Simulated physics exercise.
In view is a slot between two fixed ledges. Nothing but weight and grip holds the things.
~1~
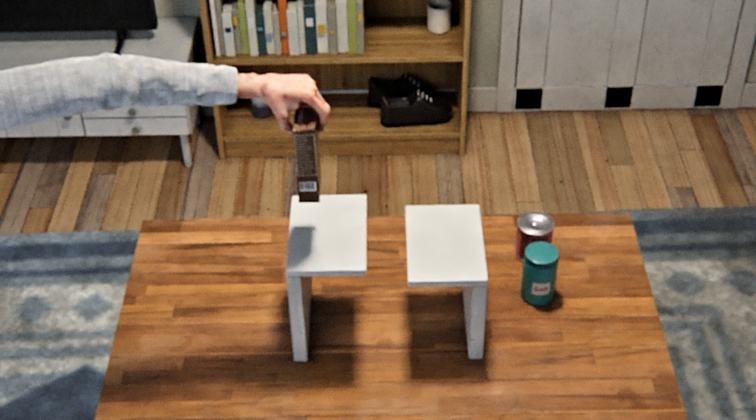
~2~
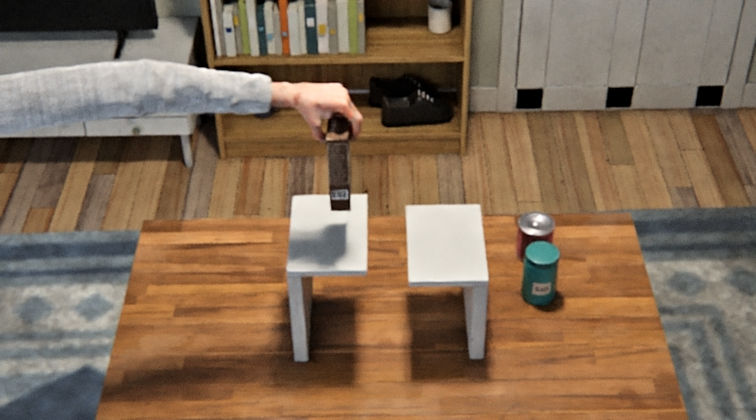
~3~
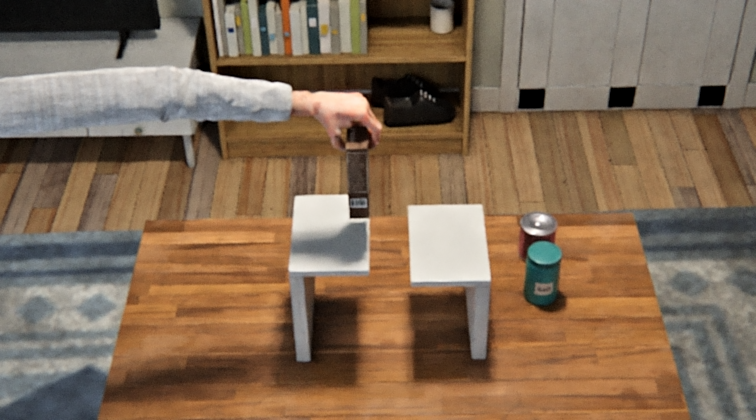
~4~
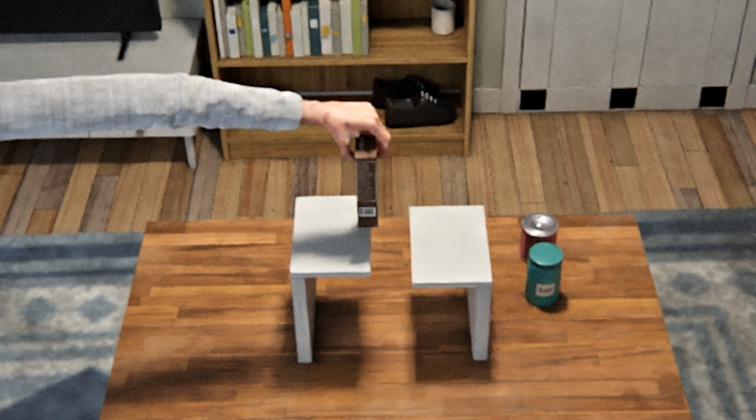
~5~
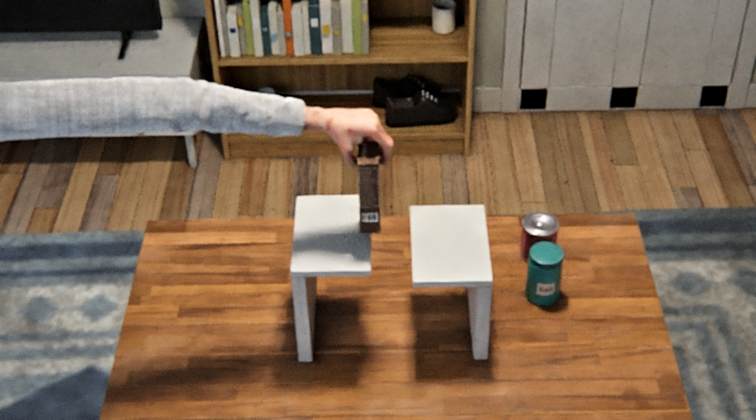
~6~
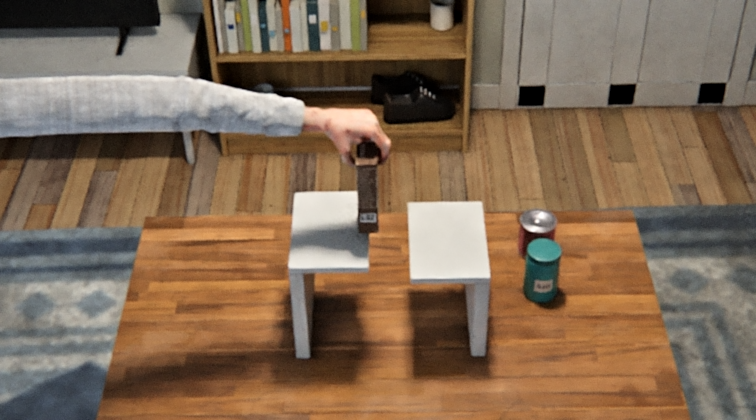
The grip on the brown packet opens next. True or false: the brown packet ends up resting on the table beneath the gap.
False.
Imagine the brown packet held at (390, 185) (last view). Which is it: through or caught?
Then it goes down the gap.
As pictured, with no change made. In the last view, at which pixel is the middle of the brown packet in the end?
In the last picture, near pixel (431, 231).
Then, 0.40 s after the last picture, brown packet tipped 3° from how it was near (370, 194).
Then, 0.70 s after the last picture, brown packet tipped 45° from how it was near (400, 204).
Then, 0.80 s after the last picture, brown packet on its side near (422, 231).
Then, 0.90 s after the last picture, brown packet on its side near (430, 230).
At rest, tipped over on the stand or table, brown packet; the other 2 in place. Seen from the same camera at the end, brown packet near (431, 231). The packet is caught.
